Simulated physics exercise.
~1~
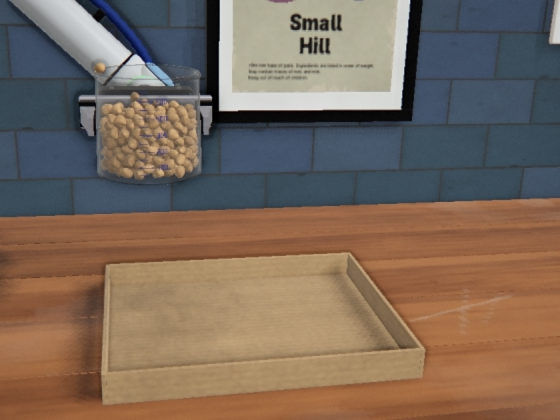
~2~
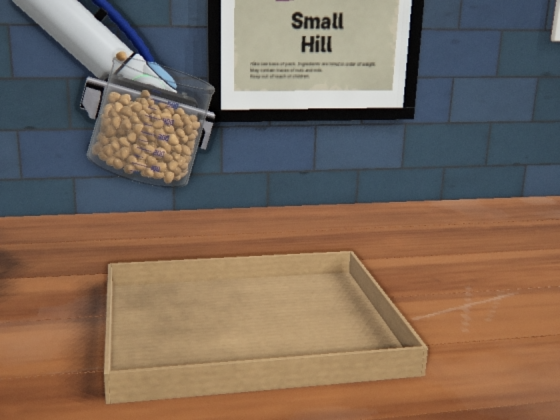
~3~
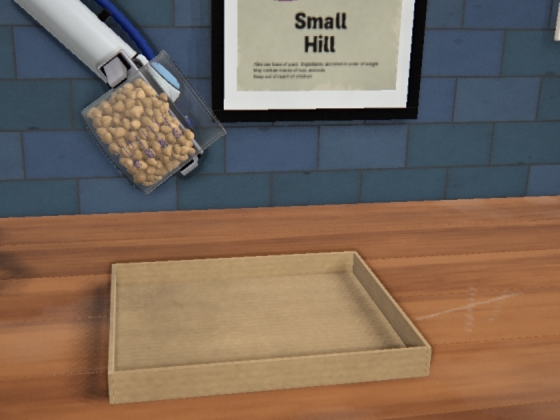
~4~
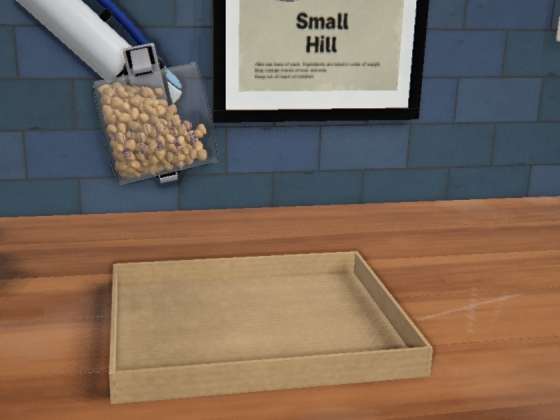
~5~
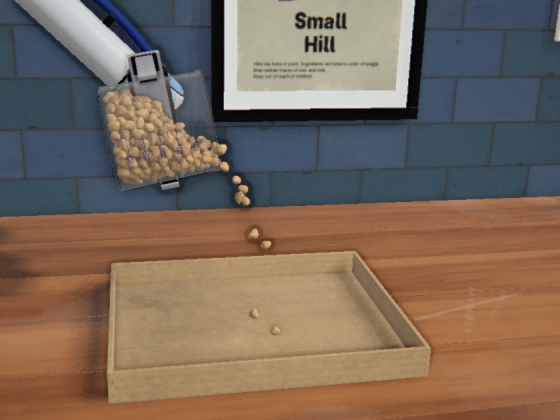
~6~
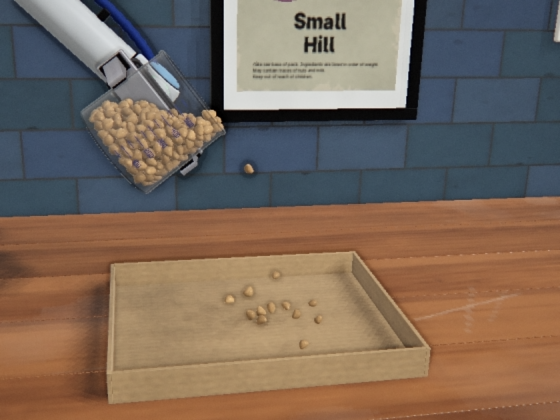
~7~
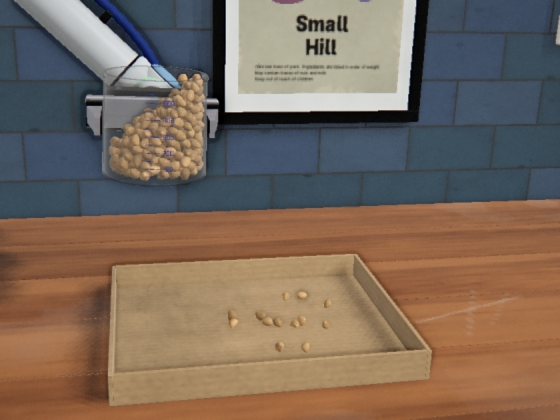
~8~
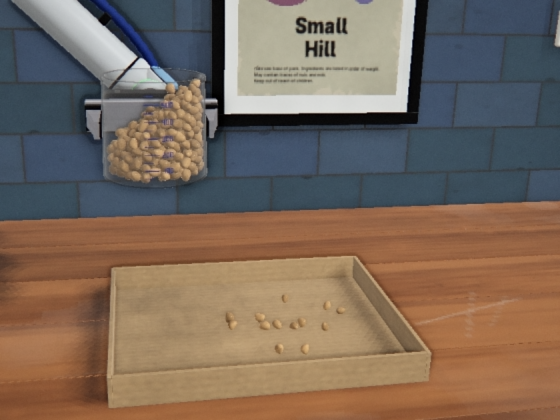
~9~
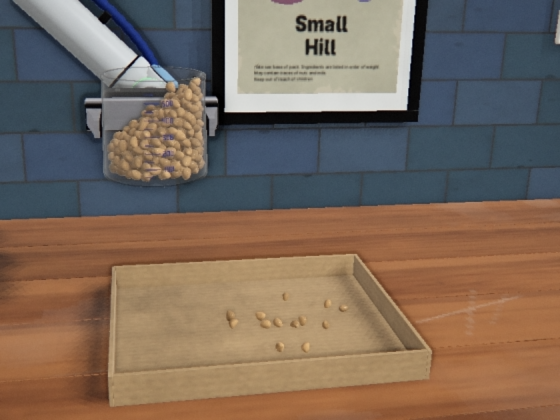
Clear cup of dried beans tipping in a robotic gripper, spilling a few into a tan tray, then returning upright still mostly full.
